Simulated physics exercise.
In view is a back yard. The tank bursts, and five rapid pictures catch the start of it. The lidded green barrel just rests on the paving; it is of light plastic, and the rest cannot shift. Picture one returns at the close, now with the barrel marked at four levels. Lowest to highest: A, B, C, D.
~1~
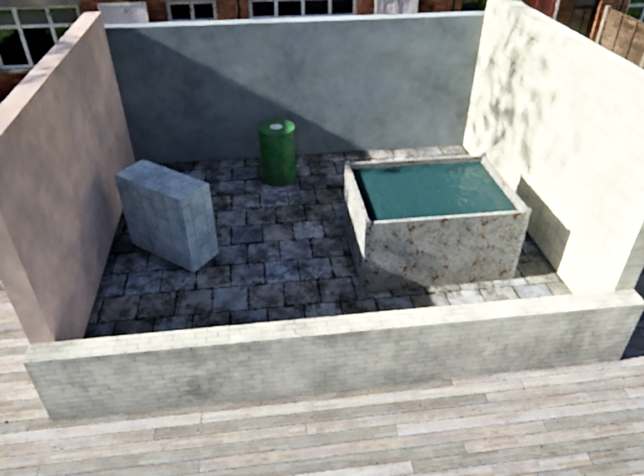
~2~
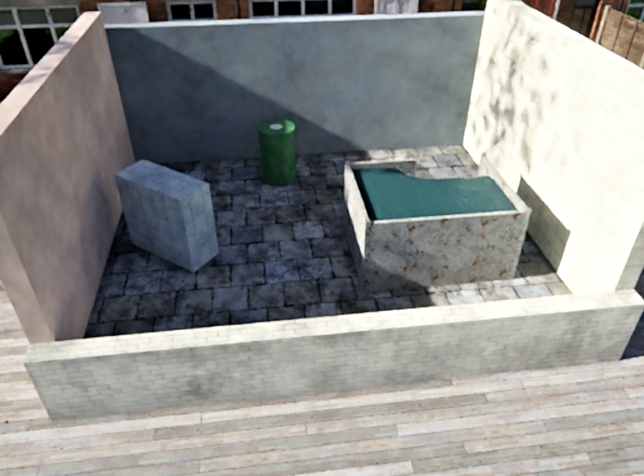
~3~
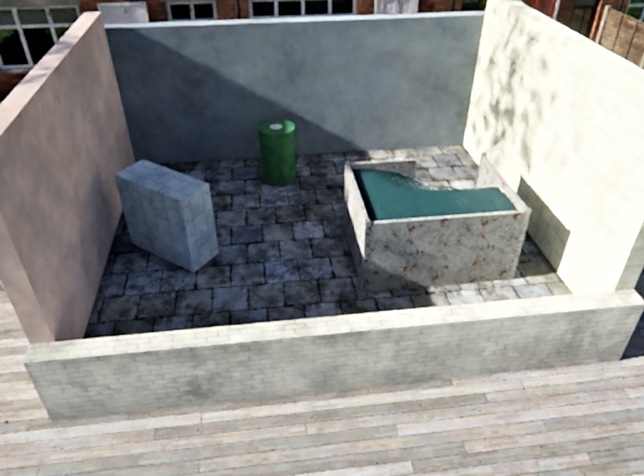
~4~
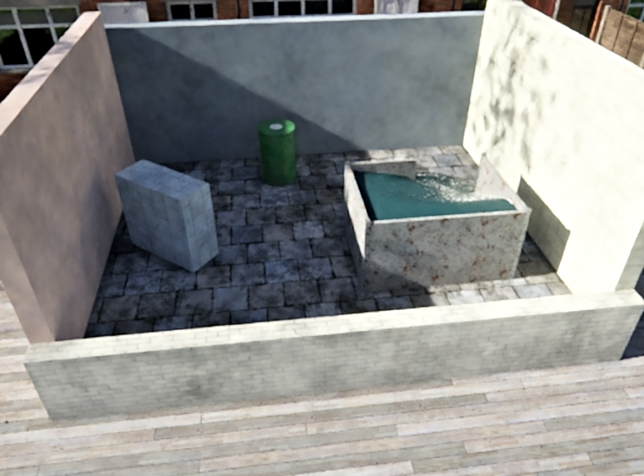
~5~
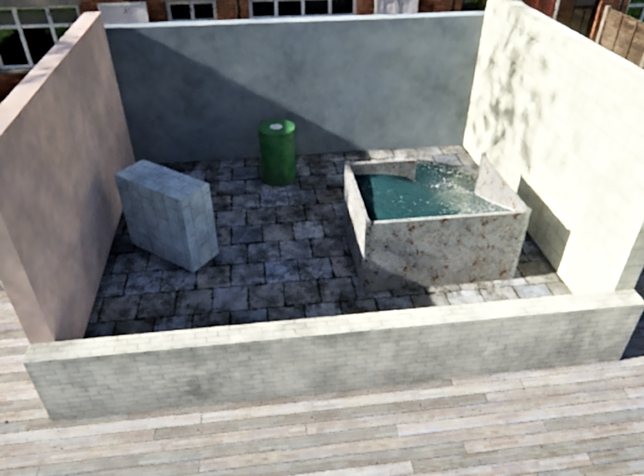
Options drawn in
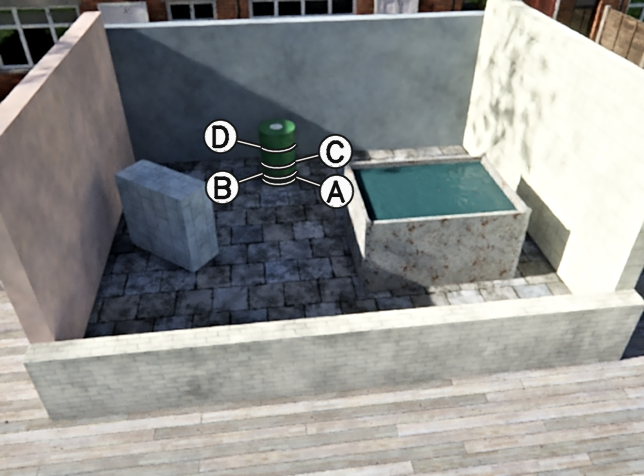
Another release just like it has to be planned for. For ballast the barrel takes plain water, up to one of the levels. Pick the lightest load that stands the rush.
Level D just does it.
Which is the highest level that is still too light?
Here it is level C.
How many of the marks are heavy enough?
One.
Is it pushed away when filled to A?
Yes.
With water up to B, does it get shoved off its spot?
Yes.
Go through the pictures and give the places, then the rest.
Lid of the green barrel at (276, 127); tank full, its middle at (431, 191).
Water covers 2 % of the ground, mostly out of sight from here.
Water covers 4 % of the ground, mostly out of sight from here.
Water covers 8 % of the ground, mostly out of sight from here.
Lid of the green barrel at (276, 127); water covers 11 % of the ground, mostly out of sight from here.
On the marked copy, A at (280, 184); B at (280, 178); C at (279, 167); D at (278, 151); from the bottom up A, B, C, D.
Choosing A, it is pushed about 5 times its own width away.
Choosing B, it is pushed about 3 times its own width away.
Choosing C, it is pushed about half its own width away.
Choosing D, it does not move.
